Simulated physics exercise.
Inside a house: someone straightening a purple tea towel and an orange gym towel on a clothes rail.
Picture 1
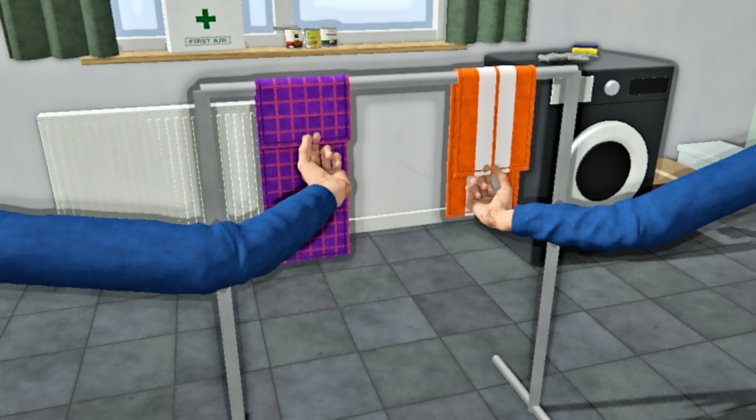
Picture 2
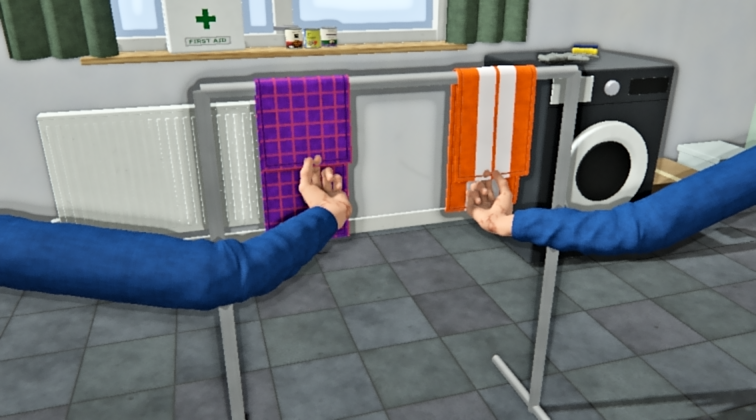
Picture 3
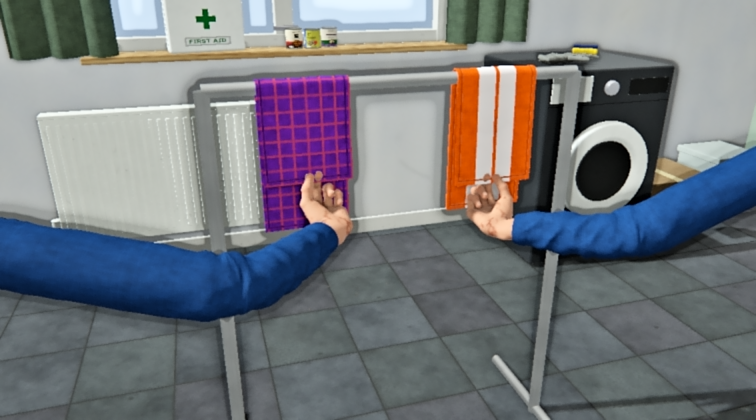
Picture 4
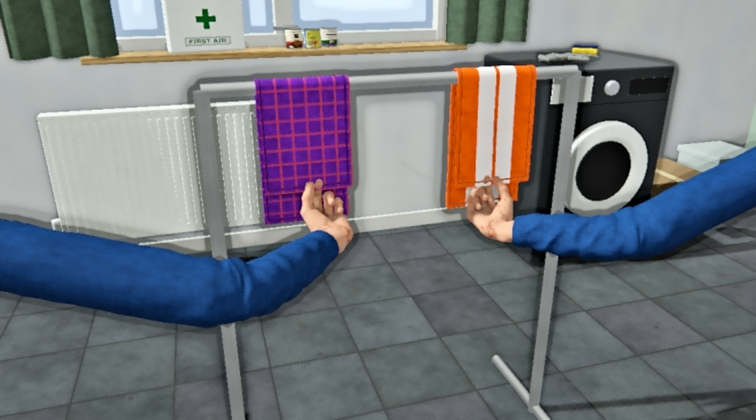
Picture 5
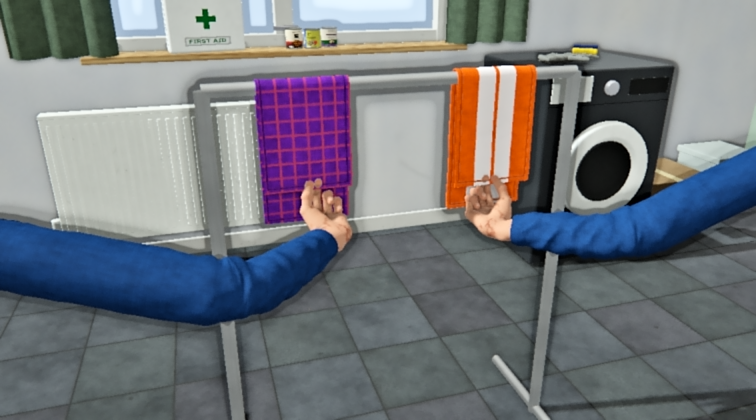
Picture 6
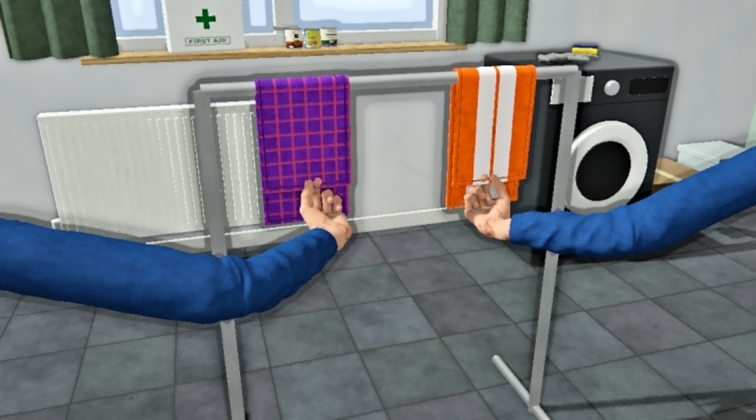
In a room with a washing machine, two blue-sleeved hands tug down the front layers of a purple checked cloth and an orange striped one on a rail, the purple shifting more, then both stay nearly still.
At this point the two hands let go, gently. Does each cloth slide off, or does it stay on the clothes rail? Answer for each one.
The purple tea towel stays put; the orange gym towel stays put.
Then, 0.64 s past the final frame, tea towel unmoved; gym towel unmoved.
When it is over, tea towel unmoved; gym towel unmoved. The purple tea towel hangs there and the orange gym towel keeps its place.
